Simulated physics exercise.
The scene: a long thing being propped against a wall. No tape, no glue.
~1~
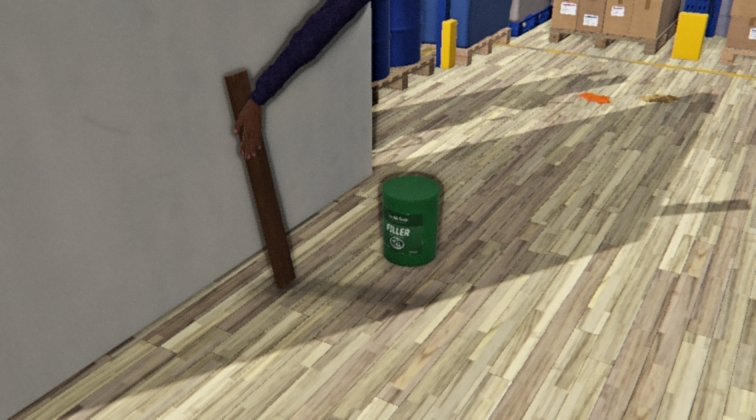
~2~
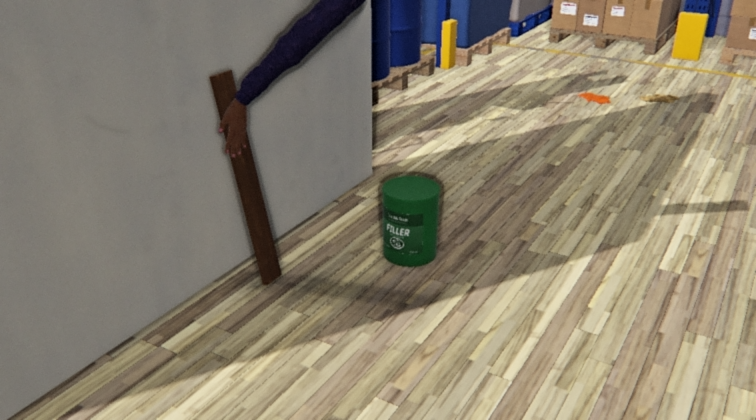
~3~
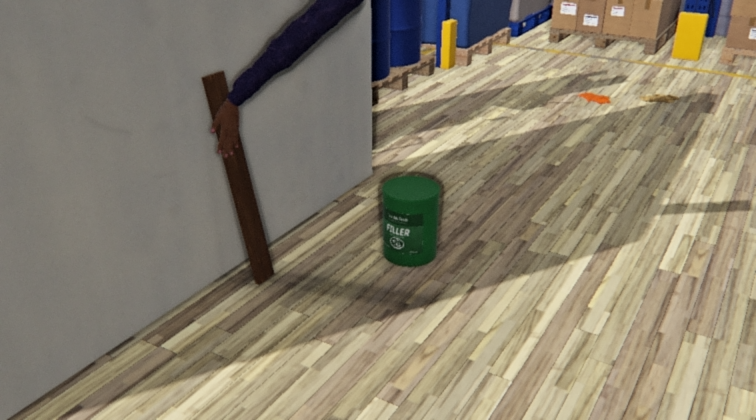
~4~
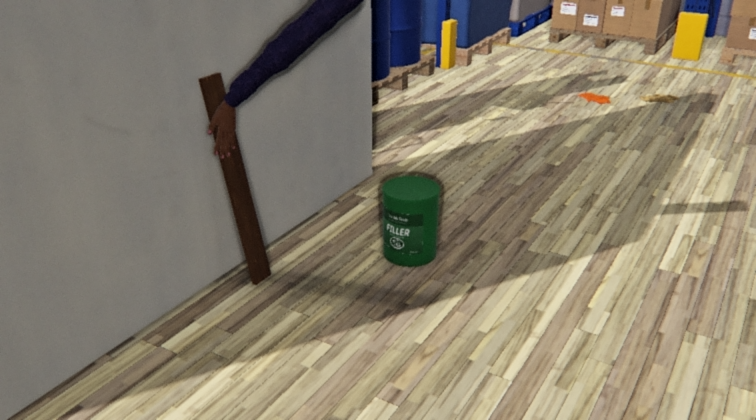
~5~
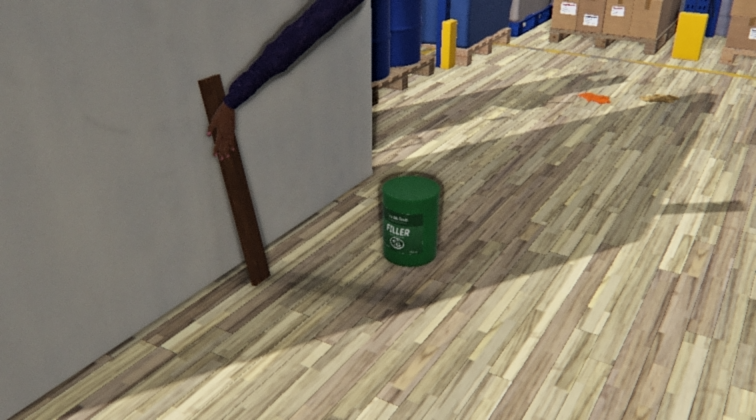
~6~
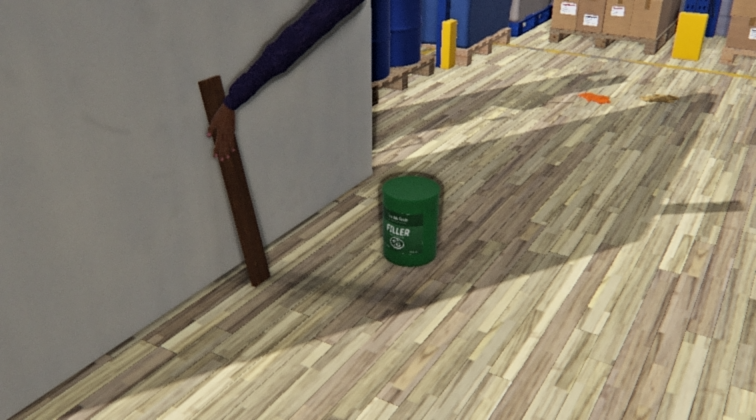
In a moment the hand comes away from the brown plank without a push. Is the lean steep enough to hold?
The plank holds.
Then, 0.40 s after the last picture, nothing has stirred.
Then, 0.90 s after the last picture, brown plank resting near (237, 186).
At rest, both in place. Seen from the same camera at the end, brown plank near (236, 186). The plank remains leaning.
